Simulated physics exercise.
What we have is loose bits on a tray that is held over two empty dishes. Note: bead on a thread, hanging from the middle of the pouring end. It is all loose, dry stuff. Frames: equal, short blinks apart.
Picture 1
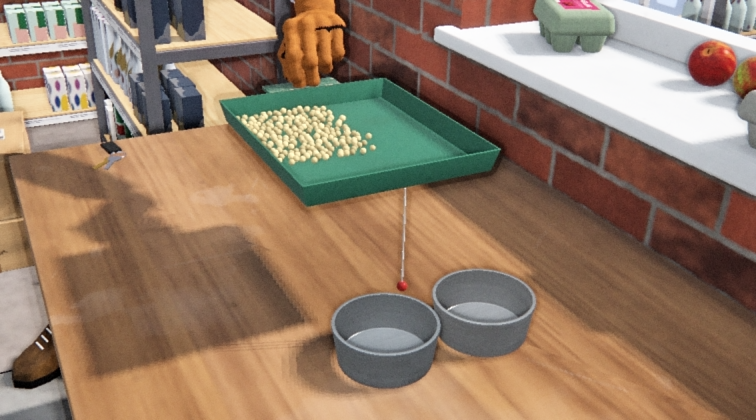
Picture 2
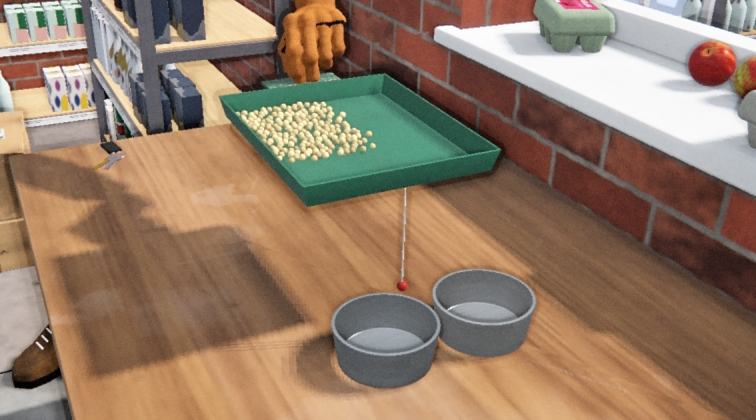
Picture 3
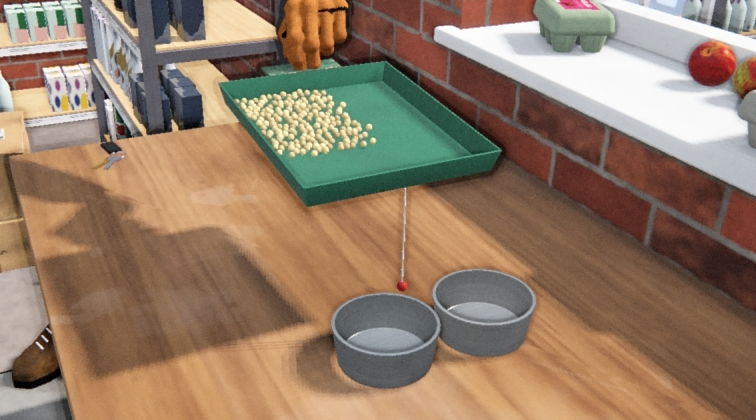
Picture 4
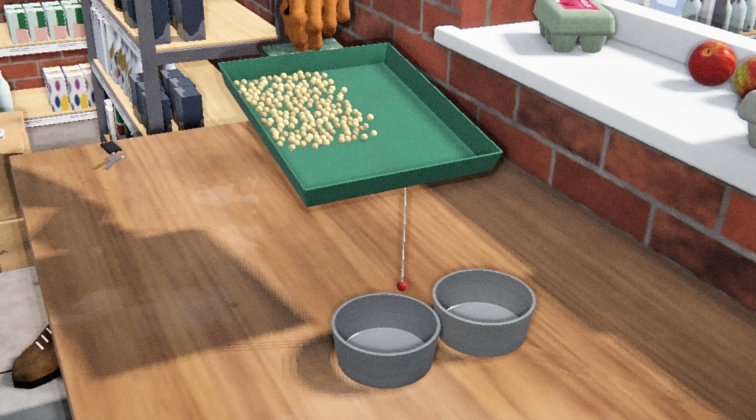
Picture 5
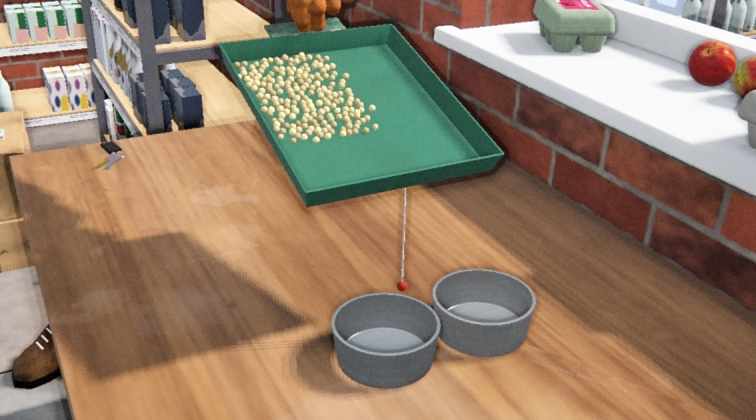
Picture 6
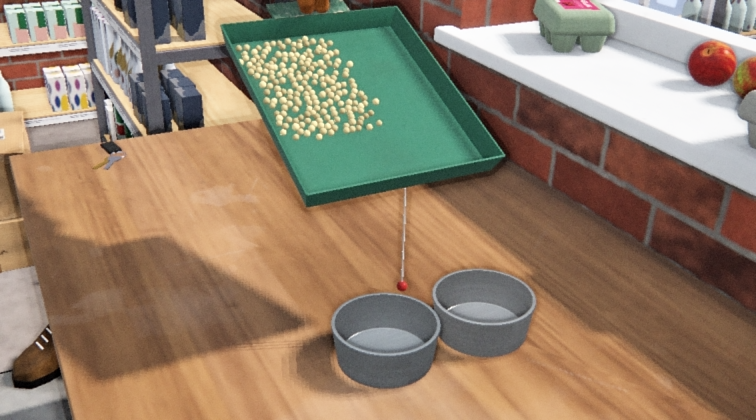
A green tray of pale soya beans starts out level above two empty grey dishes on a wooden table, an orange-brown gloved hand at its far side. The tray's far end rises steadily, tilting it clearly toward the dishes, and some of the beans begin to shift and spread.
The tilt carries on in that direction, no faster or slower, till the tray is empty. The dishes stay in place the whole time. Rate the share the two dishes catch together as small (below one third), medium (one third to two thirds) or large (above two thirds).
Medium.
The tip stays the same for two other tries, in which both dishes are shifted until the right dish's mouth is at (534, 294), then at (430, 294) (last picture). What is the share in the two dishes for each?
You'd end up with around 40 per cent and then around 30 per cent.
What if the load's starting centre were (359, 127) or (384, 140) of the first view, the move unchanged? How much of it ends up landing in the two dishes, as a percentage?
Close to 70 and close to 70 per cent.
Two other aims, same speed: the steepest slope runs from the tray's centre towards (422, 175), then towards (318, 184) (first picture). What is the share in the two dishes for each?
First heading 80 %, second heading 0 %.
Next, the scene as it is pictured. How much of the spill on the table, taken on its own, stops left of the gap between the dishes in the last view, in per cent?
Looks like close to 50 per cent of it.
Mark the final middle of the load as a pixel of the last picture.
The centre settles at about (395, 368).
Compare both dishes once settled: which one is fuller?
It's the leftmost one that wins.
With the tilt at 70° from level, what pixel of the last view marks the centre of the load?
The middle of the pieces lands at roughly (371, 193).
Soon, tray tipped steeply; most on the tray; a stray few in the left dish; a stray few outside both; about a quarter in the air.
A while on, tray tipped past a quarter turn; about a quarter on the tray; about a quarter in the left dish; a stray few in the right dish; about a quarter outside both; about a third in the air.
Towards the end, tray tipped past a quarter turn; about half in the left dish; a small part in the right dish; about half outside both.
Finally, tray tipped past a quarter turn; about half in the left dish; a small part in the right dish; about half outside both.
